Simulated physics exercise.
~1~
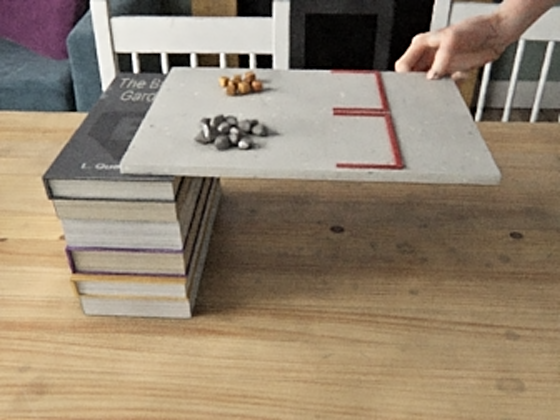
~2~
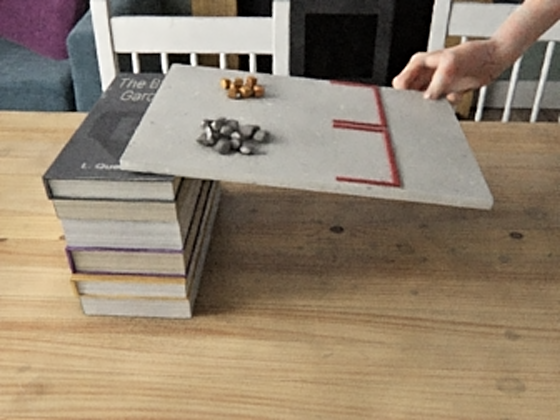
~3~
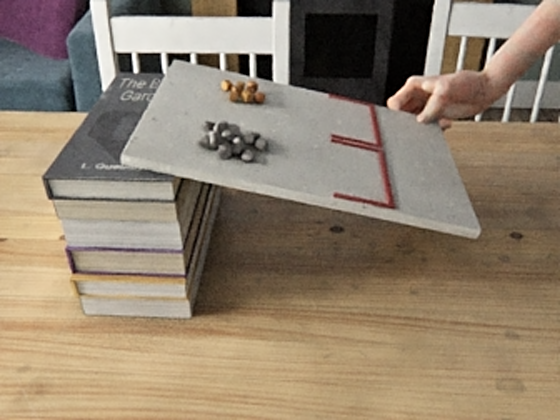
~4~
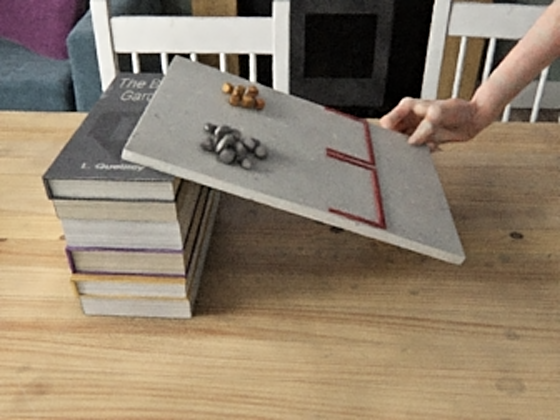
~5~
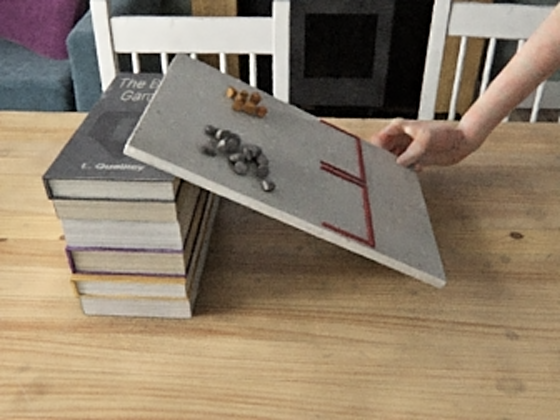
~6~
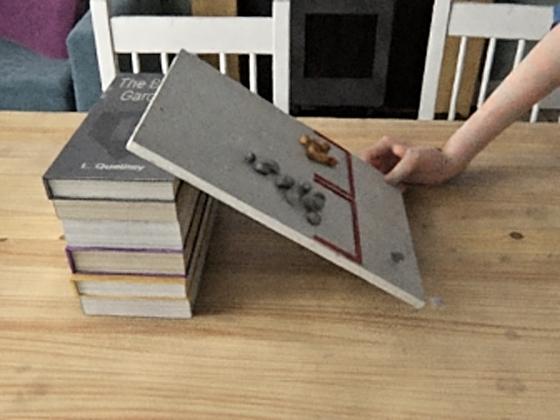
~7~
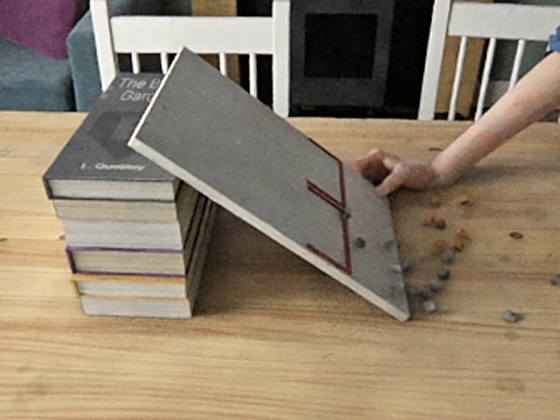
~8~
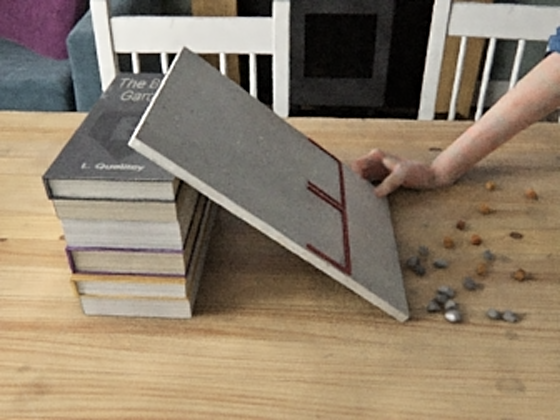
A hand lowers a board's right end, and both piles slide over red strips onto the table.
